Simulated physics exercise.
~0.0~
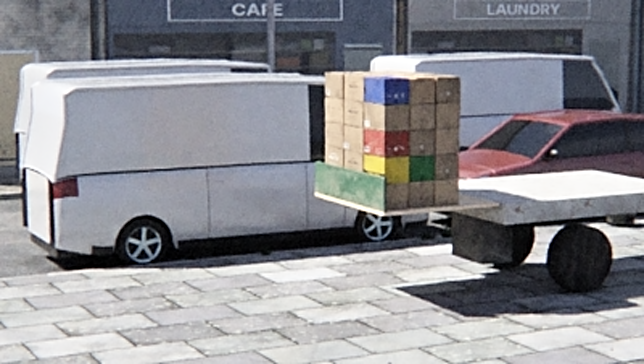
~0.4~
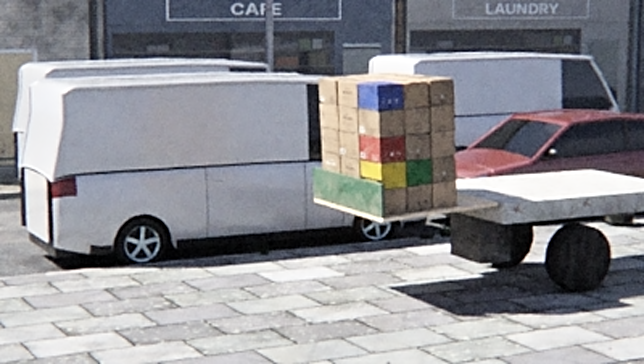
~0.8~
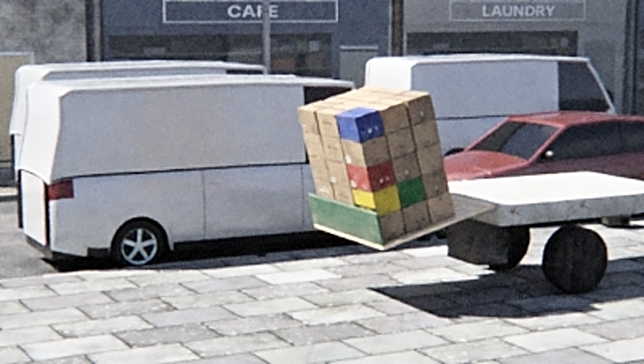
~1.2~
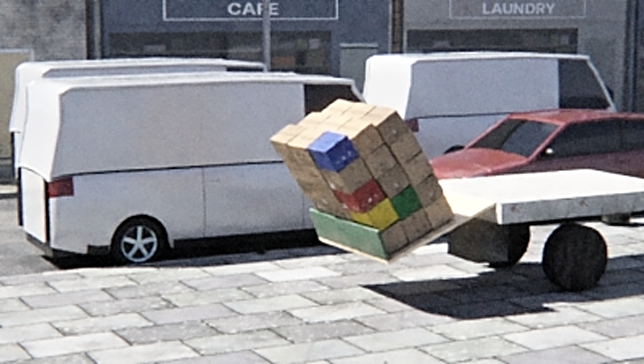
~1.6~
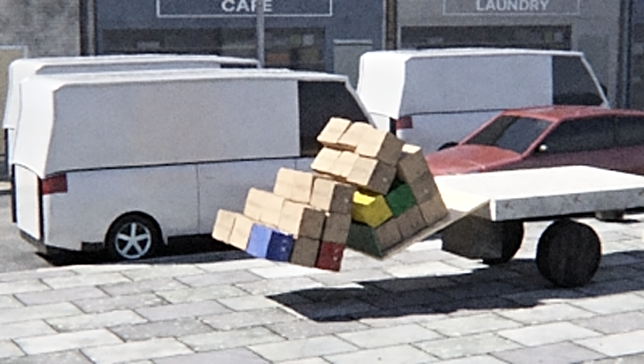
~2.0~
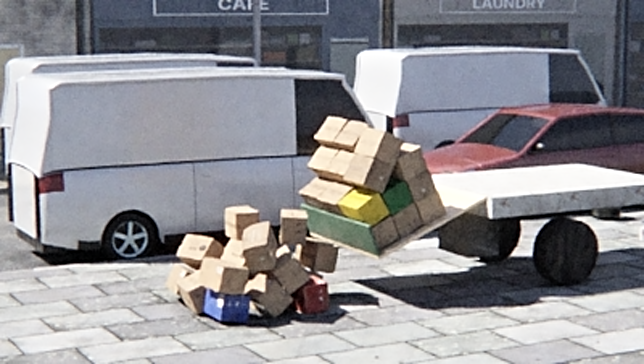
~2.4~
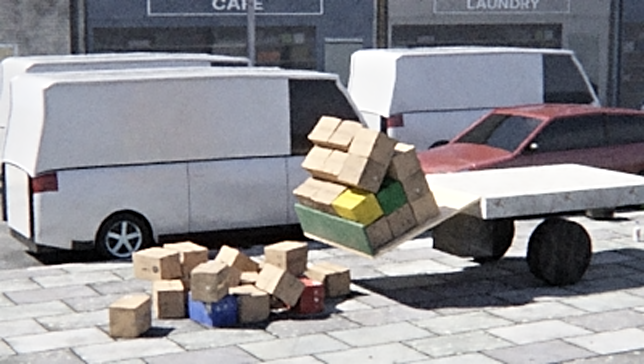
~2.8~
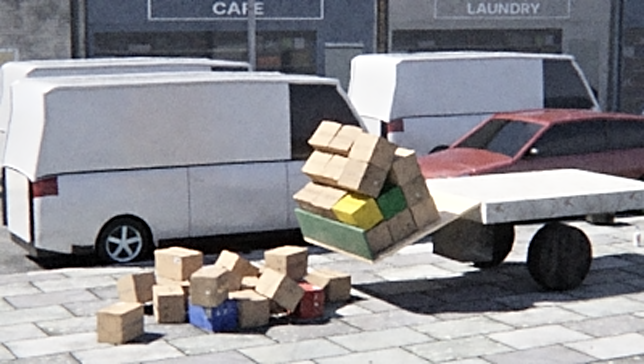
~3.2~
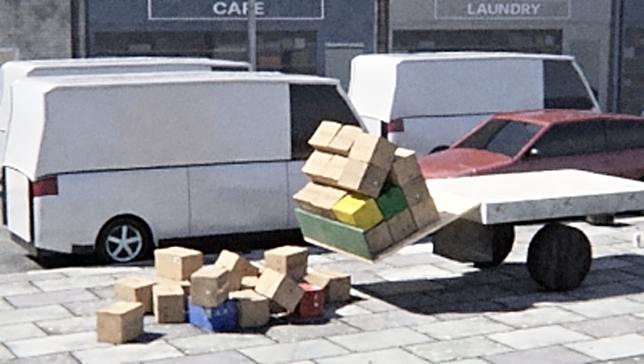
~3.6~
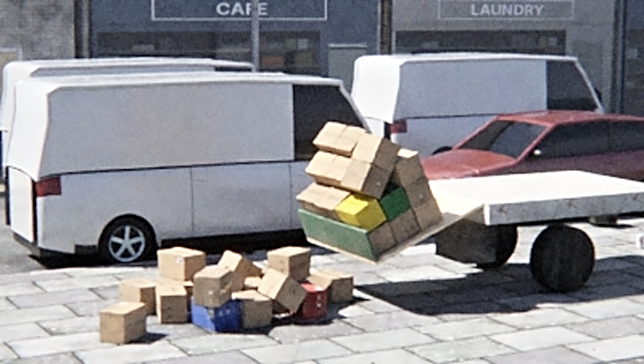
A stack of cartons tilts left on a lowering flap, and many spill onto the pavement.
